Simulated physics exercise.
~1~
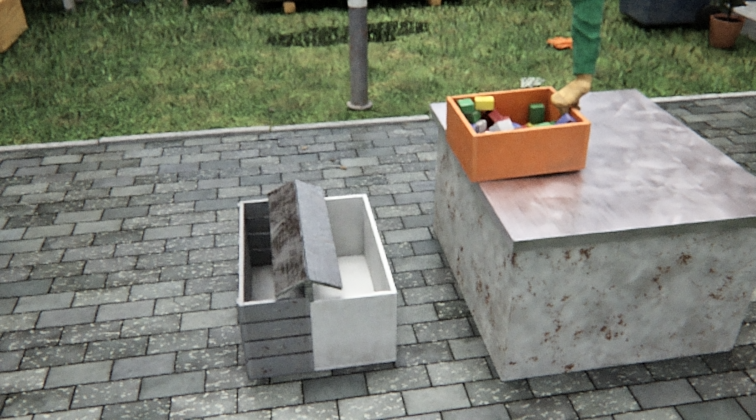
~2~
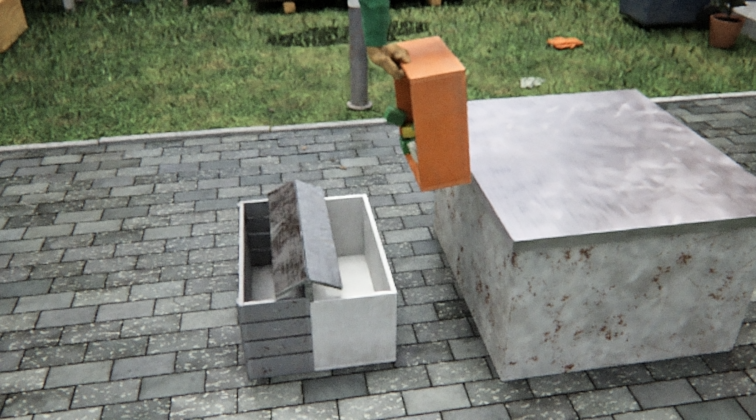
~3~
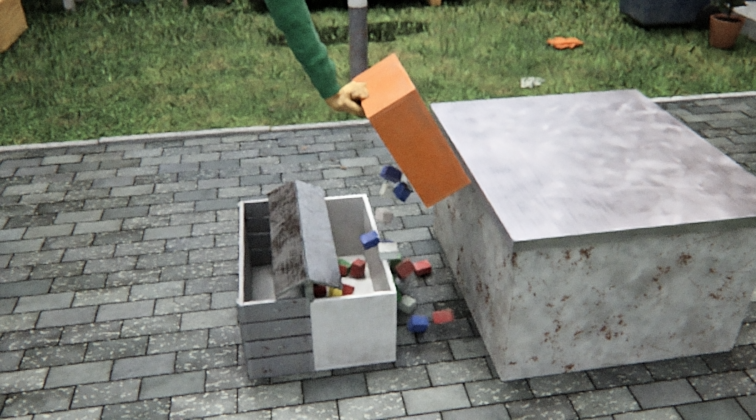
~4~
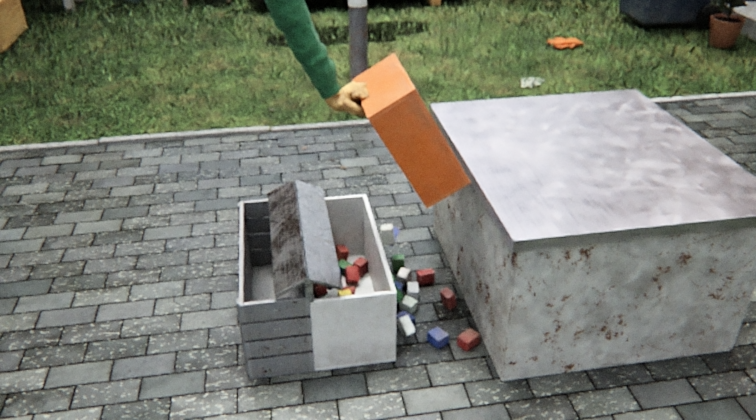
An orange box of colourful toy bricks was lifted off the bench by a hand, moved left and tipped over, spilling its bricks downward; many landed in the white tub, while others scattered on the paving between it and the bench.
